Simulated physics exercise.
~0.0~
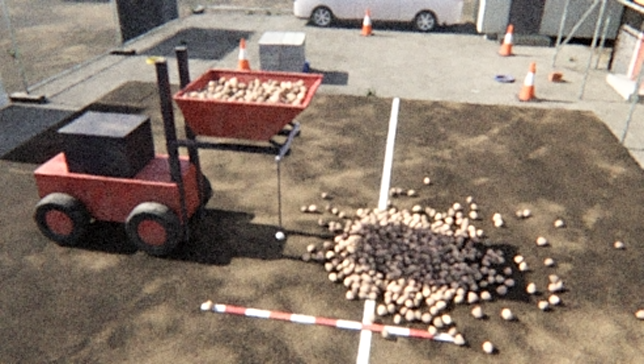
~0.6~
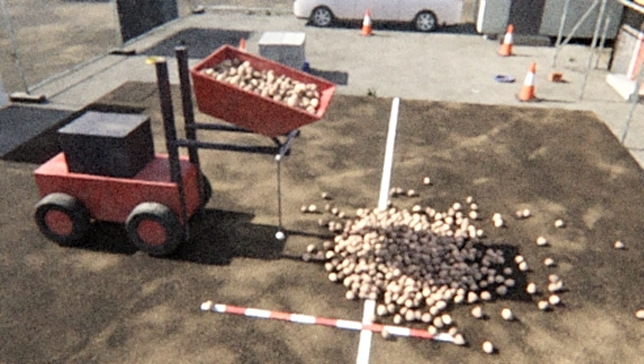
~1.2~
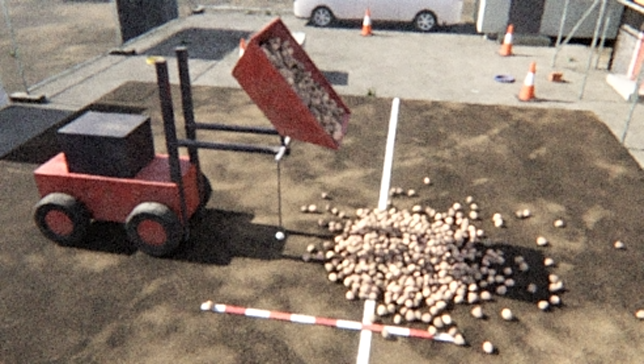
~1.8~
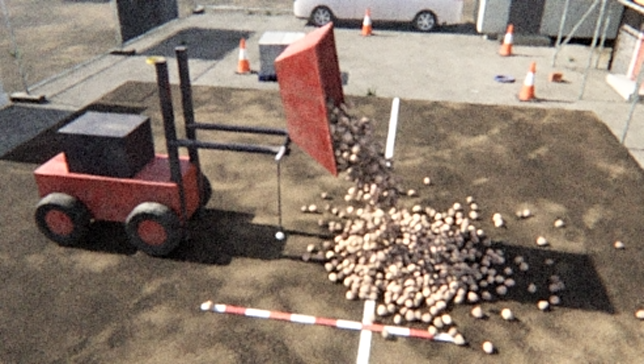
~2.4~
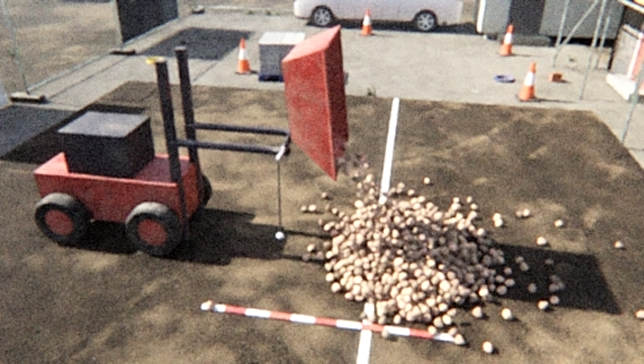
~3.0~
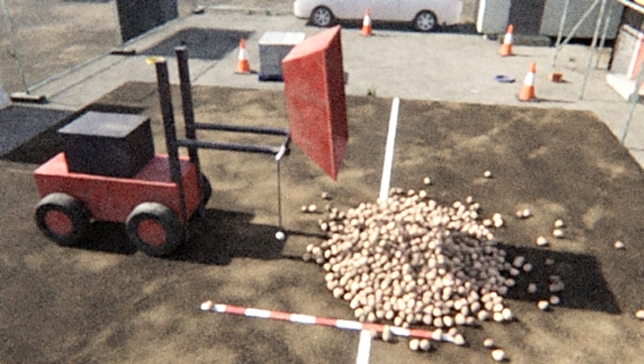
At the start, a small red fork truck stands at the left, holding a raised red skip full of pale round stones, while a heap of similar stones already lies across a white line on the ground. The skip begins to tip forward to the right, with the stones still resting inside. It tilts more steeply, and then the stones pour out in a thick stream onto the heap. The flow thins to a last few stones as the skip hangs nearly upright. Finally the skip stays tipped and emptied above a larger, taller heap, most of it beyond the line.
